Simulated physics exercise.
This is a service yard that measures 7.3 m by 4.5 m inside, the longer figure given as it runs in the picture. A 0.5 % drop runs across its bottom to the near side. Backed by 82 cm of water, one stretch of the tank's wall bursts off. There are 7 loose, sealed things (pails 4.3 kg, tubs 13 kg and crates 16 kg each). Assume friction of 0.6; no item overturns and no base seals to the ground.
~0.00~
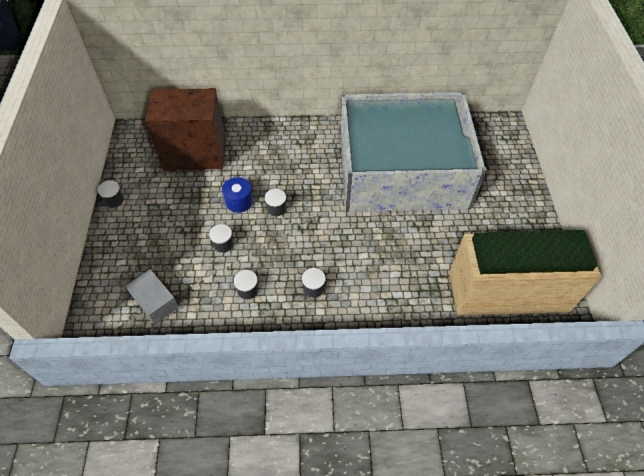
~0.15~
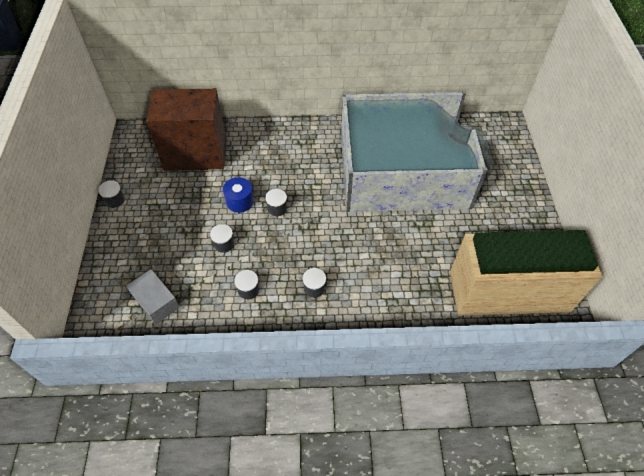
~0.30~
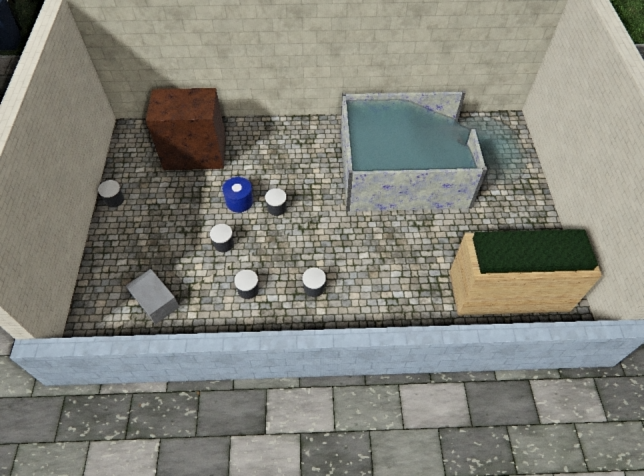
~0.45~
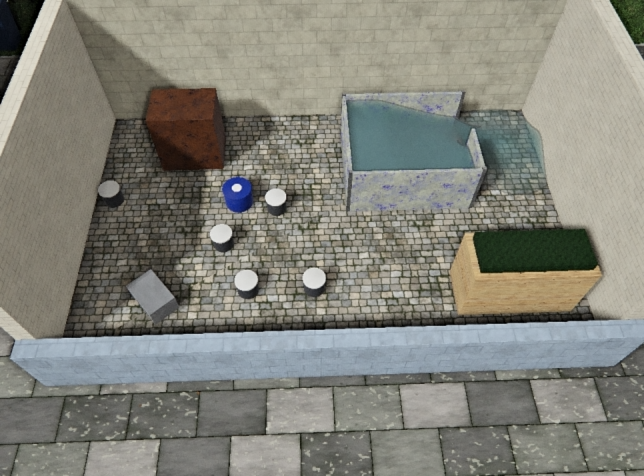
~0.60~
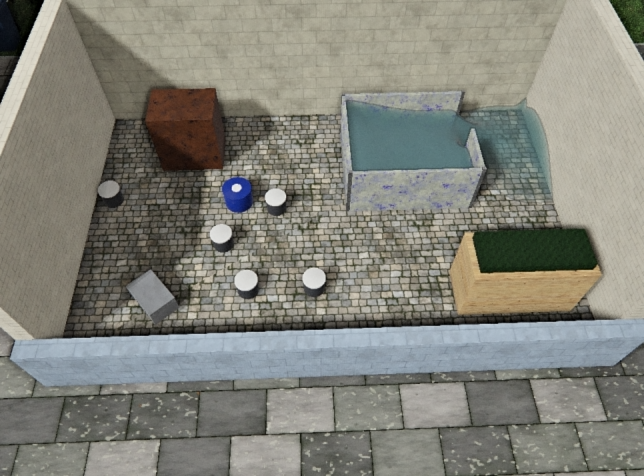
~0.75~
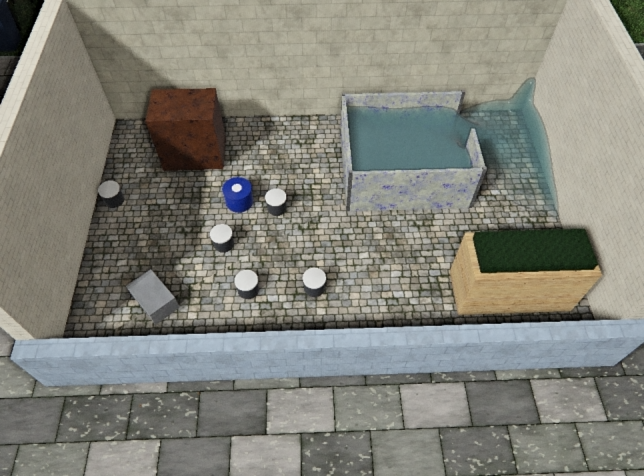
At the start, a walled, cobbled yard holds a full water tank at the upper right, with a blue tub, white-topped tubs and boxes standing about. Then the tank's right side breaks open and water pours out, spreading across the cobbles to the right-hand wall, while the loose objects stay still.
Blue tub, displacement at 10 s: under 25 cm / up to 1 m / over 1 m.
Up to 1 m.
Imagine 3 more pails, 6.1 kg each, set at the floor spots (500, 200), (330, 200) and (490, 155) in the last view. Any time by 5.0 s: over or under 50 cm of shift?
Respectively: Greater, smaller, greater.
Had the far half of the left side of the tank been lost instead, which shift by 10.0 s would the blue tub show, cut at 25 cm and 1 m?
What happens next is that the blue tub gets swept a long way.
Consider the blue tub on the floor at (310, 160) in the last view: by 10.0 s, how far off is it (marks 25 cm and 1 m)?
It hardly budges.
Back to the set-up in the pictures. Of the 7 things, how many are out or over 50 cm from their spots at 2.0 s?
The number I get is 0.
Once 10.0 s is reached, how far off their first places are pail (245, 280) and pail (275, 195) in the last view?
Lab note - net shifts in order: 250 cm; 150 cm.
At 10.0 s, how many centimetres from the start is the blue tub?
Around 80 cm from the start.
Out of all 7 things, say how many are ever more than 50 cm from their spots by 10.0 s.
It works out to 7.
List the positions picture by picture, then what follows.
In the first frame, the blue tub at (236, 188), on the bottom; 3.1 m2 under water; 0 of 7 have shifted.
In the second frame, the blue tub at (237, 188), on the bottom; 3.7 m2 under water; 0 of 7 have shifted.
In the third frame, the blue tub at (237, 188), on the bottom; 4.6 m2 under water; 0 of 7 have shifted.
In the fourth frame, the blue tub at (237, 188) rests on the ground; 5.4 m2 under water; 0 of 7 have shifted.
In the fifth frame, the blue tub at (237, 188) rests on the ground; 5.6 m2 under water; 0 of 7 have shifted.
In the sixth frame, the blue tub at (237, 188) rests on the ground; 5.7 m2 under water; 0 of 7 have shifted.
After 2.0 s the blue tub is near (237, 188), 0.0 m from its start, aground; 0 afloat.
After 4.5 s the blue tub is near (237, 188), 0.0 m from its start, aground; 1 afloat.
After 7.0 s the blue tub is near (233, 194), 0.1 m from its start, aground; 6 afloat.
After 10.0 s the blue tub is near (283, 195), 0.7 m from its start, aground; 6 afloat.
